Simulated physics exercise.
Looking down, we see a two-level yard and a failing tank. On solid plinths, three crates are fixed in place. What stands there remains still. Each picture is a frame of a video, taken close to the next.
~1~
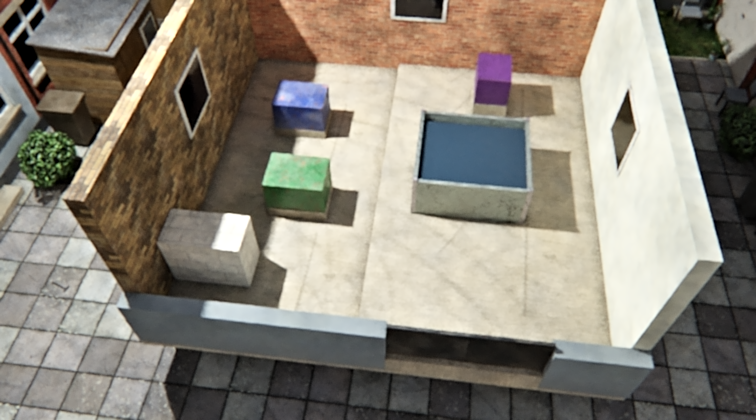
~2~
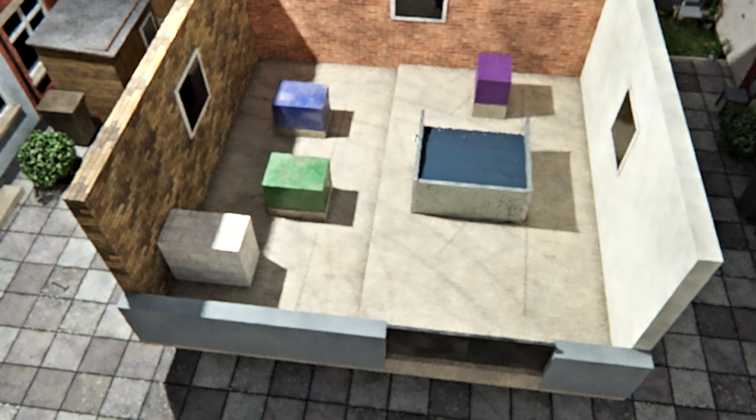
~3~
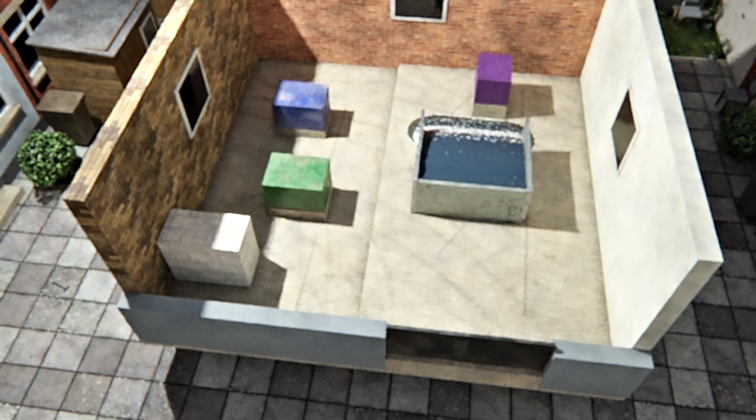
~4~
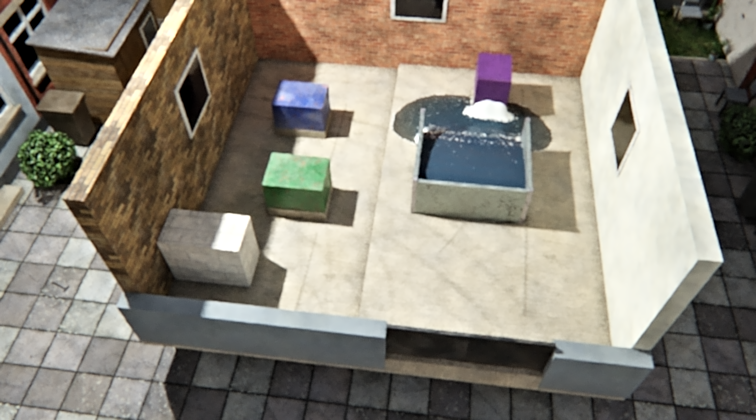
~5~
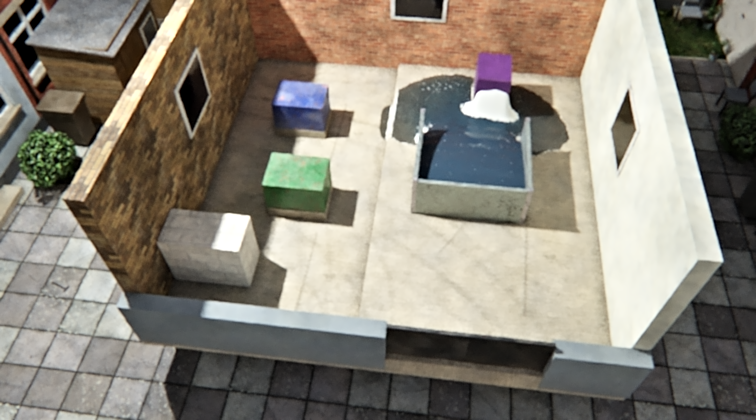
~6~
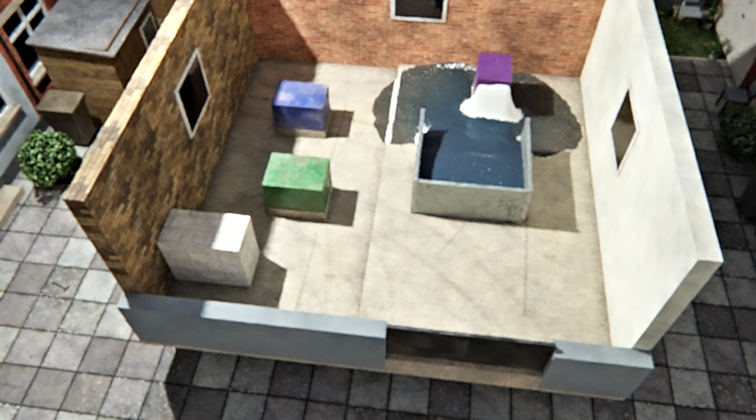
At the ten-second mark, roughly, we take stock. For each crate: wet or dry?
At the end, blue crate: Untouched. Green crate: Untouched. Purple crate: Touched.
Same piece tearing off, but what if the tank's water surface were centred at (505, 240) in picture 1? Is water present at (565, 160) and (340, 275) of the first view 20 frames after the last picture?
The first is wetted, and then the second is not reached.
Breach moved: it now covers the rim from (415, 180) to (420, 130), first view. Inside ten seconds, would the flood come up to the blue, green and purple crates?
Blue crate gets drenched, green crate gets drenched, purple crate stays untouched.
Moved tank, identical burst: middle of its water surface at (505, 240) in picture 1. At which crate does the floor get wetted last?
Green-painted one.
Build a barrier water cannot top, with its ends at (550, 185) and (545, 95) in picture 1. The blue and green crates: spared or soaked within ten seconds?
Summary - blue crate: Not flooded; green crate: Not flooded.
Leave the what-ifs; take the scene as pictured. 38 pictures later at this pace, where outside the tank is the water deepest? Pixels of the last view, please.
At about (201, 239).
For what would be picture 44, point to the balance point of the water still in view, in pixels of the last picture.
Close to pixel (406, 158).
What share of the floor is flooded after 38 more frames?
I'd guess some 75 per cent.
A moment on, water covers 25 % of the floor; the blue crate not reached, the green crate not reached, the purple crate water round its plinth.
Next, water covers 35 % of the floor; the blue crate water round its plinth, the green crate not reached, the purple crate water round its plinth.
Then, water covers 50 % of the floor; the blue crate water round its plinth, the green crate not reached, the purple crate water round its plinth.
Later, water covers 75 % of the floor; the blue crate water round its plinth, the green crate water round its plinth, the purple crate water round its plinth.
In the end, water covers 90 % of the floor; the blue crate stayed above the water, the green crate stayed above the water, the purple crate was topped.
